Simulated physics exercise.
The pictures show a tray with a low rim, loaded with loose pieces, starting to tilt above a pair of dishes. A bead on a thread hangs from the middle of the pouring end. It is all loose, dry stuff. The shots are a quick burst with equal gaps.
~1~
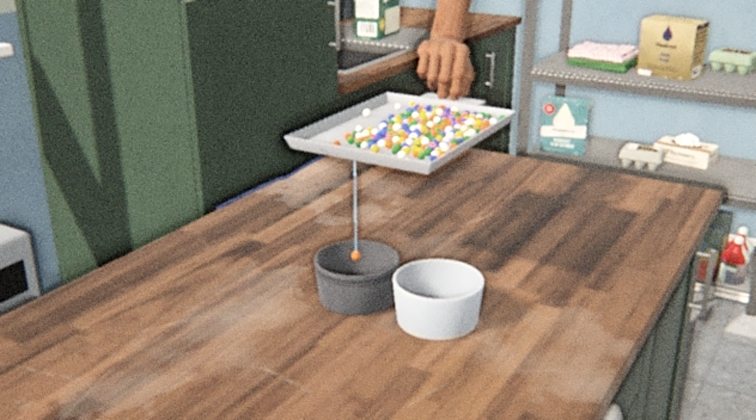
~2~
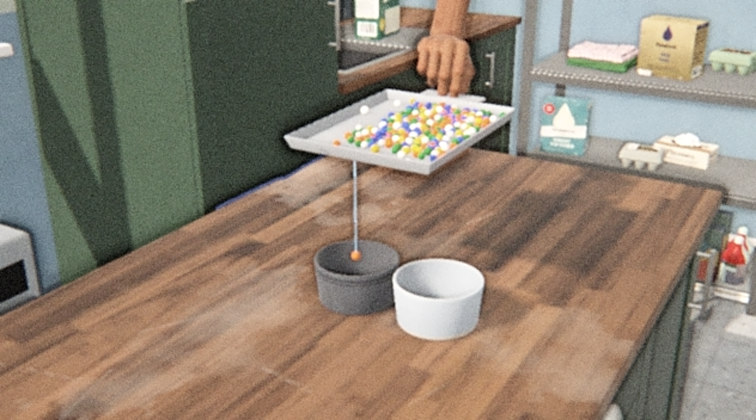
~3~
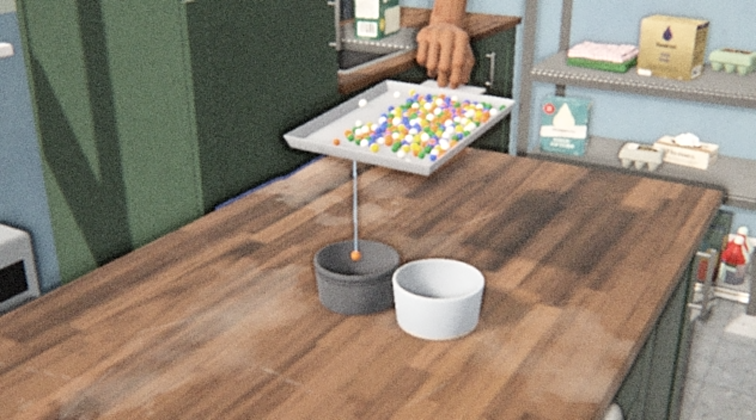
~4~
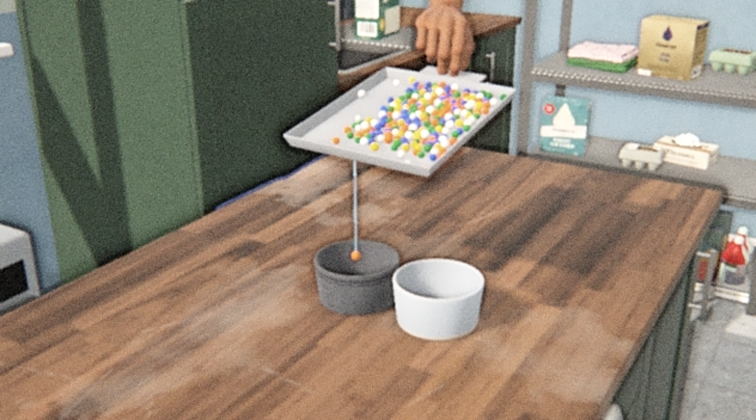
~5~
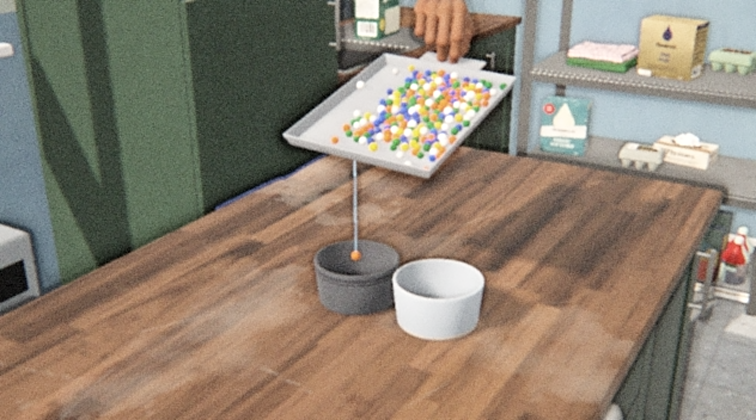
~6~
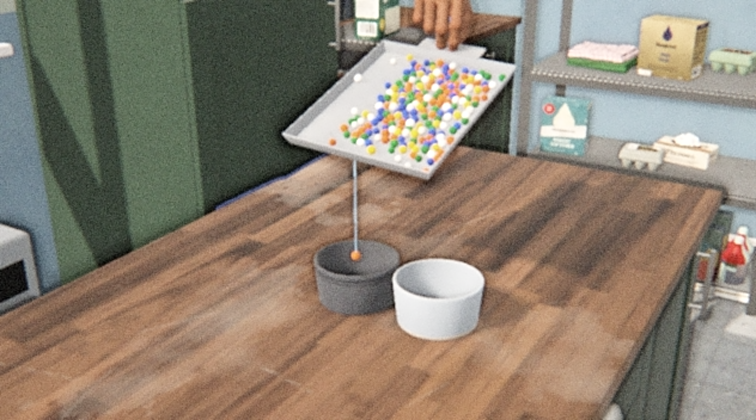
A hand tilts a tray of colourful beads above two small bowls, and the beads shift.
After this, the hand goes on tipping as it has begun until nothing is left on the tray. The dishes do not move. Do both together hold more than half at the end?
Together they catch only the smaller part.
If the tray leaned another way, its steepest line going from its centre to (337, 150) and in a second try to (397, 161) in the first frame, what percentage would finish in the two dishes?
Roughly 0 per cent, and 30 per cent.
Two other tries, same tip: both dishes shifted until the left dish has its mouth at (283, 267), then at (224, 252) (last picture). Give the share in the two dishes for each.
The first gives 60 %, the second 10 %.
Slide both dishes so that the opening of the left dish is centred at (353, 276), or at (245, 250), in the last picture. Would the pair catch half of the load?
In turn: Over half; under half.
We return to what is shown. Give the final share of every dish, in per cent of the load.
Left dish: 0 %, right dish: 10 %.
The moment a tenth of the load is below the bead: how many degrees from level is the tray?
At some 55 degrees.
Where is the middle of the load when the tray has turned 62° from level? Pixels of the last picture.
Near (385, 191).
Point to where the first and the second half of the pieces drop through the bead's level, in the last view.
Early half (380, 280), late half (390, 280).
Shortly afterwards, tray tipped steeply; near half on the tray; near a quarter outside both; near a quarter in the air.
Next, tray tipped past a quarter turn; a little in the right dish; only a few in the left dish; the bulk outside both; only a few in the air.
Some moments later, tray tipped past a quarter turn; a little in the right dish; all but a few outside both.
In the end, tray tipped past a quarter turn; a little in the right dish; none at all in the left dish; all but a few outside both.
